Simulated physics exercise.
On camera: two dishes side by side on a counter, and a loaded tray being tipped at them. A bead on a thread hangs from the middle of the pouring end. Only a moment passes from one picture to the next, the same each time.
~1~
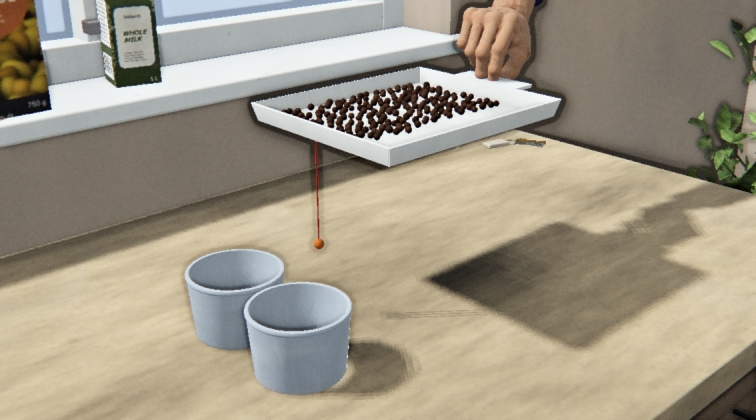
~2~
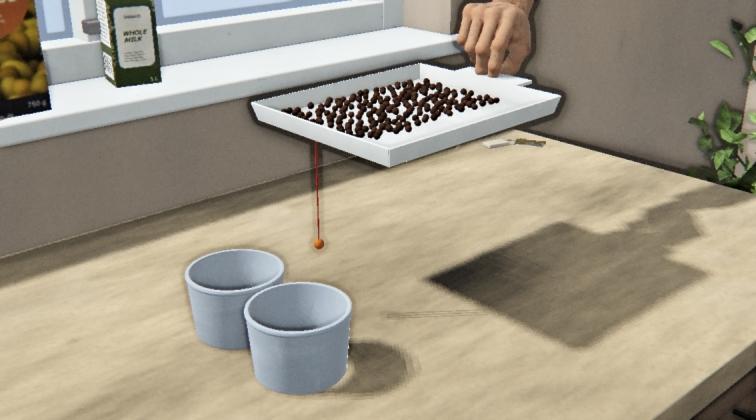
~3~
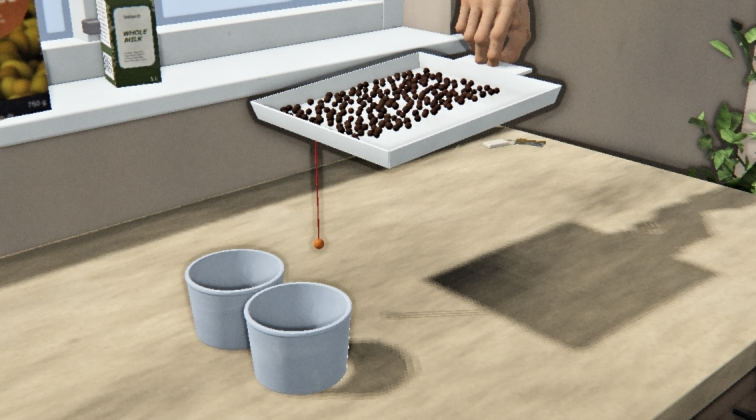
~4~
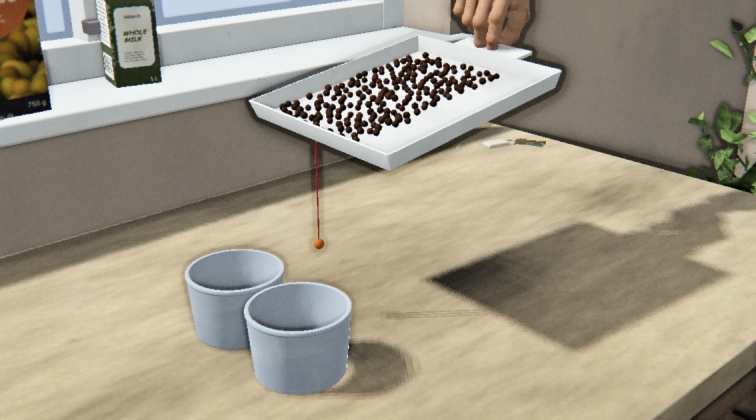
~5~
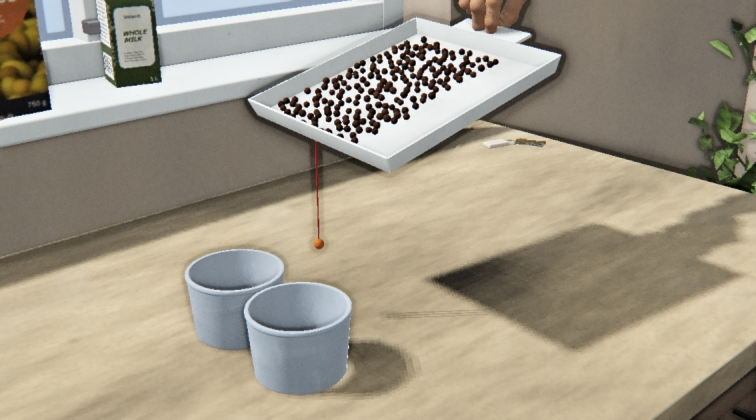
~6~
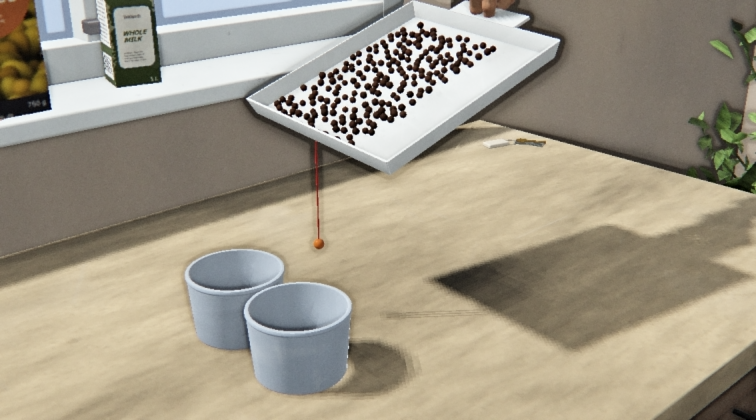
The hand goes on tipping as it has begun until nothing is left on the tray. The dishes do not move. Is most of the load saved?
Caught overall: Under half.
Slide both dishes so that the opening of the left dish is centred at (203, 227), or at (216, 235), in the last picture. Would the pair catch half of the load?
The first try: Below a half. The second: Not half.
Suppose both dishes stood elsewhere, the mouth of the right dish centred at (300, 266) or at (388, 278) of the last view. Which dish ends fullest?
The first try: The right dish. The second: The right one.
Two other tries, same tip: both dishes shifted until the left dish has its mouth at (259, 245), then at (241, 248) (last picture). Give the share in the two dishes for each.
Near 50 % and 40 %.
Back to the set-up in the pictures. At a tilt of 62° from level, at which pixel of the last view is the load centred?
Close to (339, 138).
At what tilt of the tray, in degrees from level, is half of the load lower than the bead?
Around 100° of tilt.
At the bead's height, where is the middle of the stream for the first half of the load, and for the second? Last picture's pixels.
Early half (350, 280), late half (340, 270).
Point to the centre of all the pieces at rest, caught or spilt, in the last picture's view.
Roughly at (331, 354).
Shortly afterwards, tray tipped steeply; all but a few on the tray; only a few in the right dish; a little in the air.
Next, tray tipped right over; near a quarter on the tray; a little in the right dish; only a few in the left dish; near a quarter outside both; near a third in the air.
Some moments later, tray tipped past a quarter turn; near a quarter in the right dish; a little in the left dish; near two thirds outside both.
In the end, tray tipped past a quarter turn; near a quarter in the right dish; a little in the left dish; near two thirds outside both.
